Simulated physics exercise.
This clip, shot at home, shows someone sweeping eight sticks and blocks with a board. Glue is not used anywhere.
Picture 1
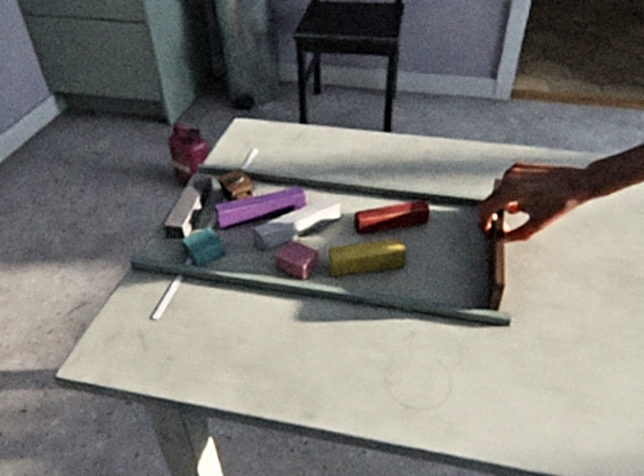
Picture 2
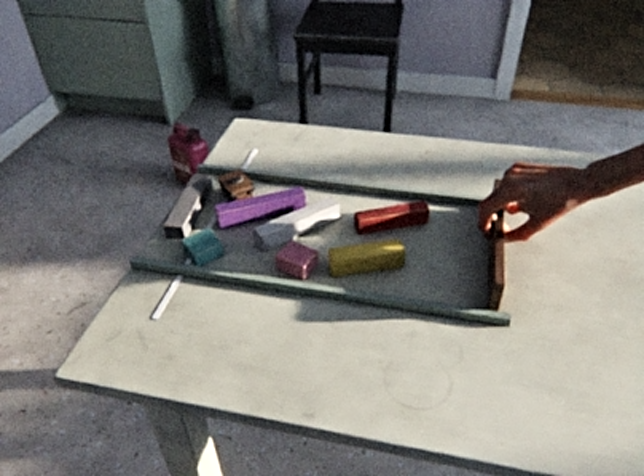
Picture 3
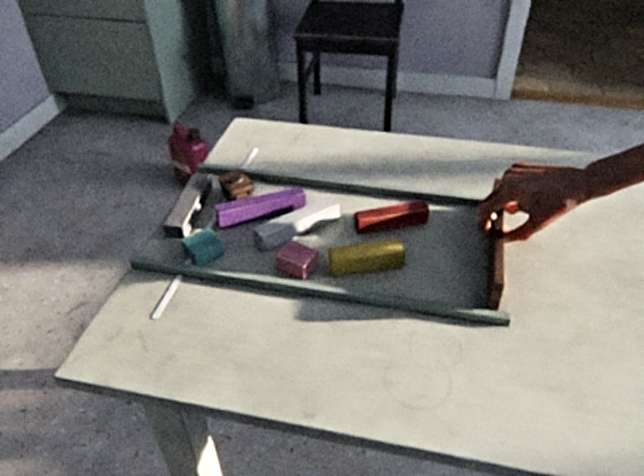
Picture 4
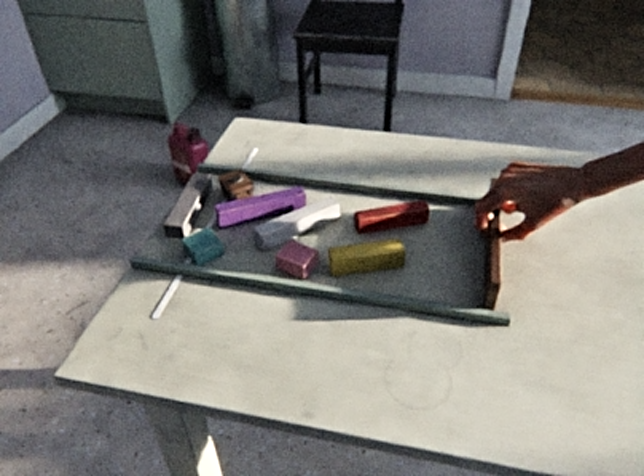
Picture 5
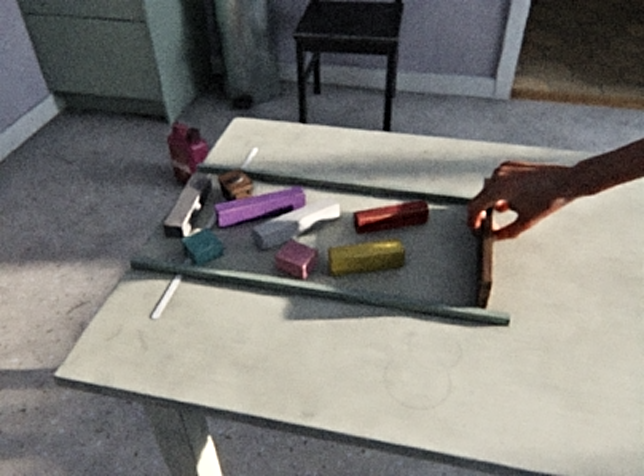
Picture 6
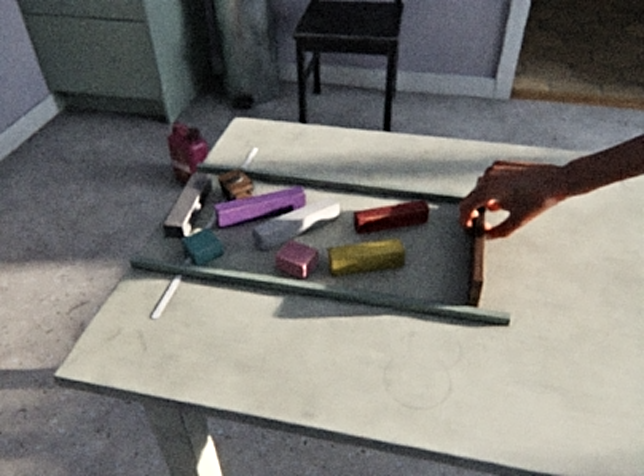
The clip shows a hand holding a brown board upright at the right end of a tray-like area on a table, then sliding it slightly left, while the colourful sticks and blocks between two rails stay still.
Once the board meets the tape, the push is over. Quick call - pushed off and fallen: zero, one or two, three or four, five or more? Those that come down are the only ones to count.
Call: Three or four.
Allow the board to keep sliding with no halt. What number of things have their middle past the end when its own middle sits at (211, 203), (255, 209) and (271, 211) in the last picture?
It would be 3, 0 and 0.
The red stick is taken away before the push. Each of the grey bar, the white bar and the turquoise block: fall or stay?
The grey bar comes off; the white bar stays put; the turquoise block comes off.
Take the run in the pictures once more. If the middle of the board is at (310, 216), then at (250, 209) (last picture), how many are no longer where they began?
So 5, and at the other place 8.
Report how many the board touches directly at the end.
Contact count: 2.
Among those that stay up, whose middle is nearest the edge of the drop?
Purple bar.
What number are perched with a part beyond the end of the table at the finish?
Answer: 2.
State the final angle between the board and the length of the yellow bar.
I'd say it's about 0° out of line.
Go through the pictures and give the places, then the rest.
Grey bar (190, 205); turquoise block (203, 247); brown case (237, 189); board (496, 241); tape (214, 219), in the first picture.
Turquoise block (203, 247); purple bar (262, 207), in the second picture.
Brown case (237, 189); red stick (392, 217), in the third picture.
Grey bar (190, 205); yellow bar (366, 257), in the fourth picture.
Turquoise block (203, 246); board (485, 239), in the fifth picture.
Grey bar (189, 205); turquoise block (203, 246); brown case (236, 189); board (478, 238); tape (214, 218), in the sixth picture.
Soon after, none off yet; grey bar at rest near (189, 205); turquoise block at rest near (203, 246); brown case at rest near (236, 189).
Then, none off yet; grey bar moved a little near (176, 202); turquoise block moved about its own width near (164, 241); brown case moved about its own width near (209, 180).
At rest, the number that fall off is three or four; fallen, brown case, turquoise block and grey bar.
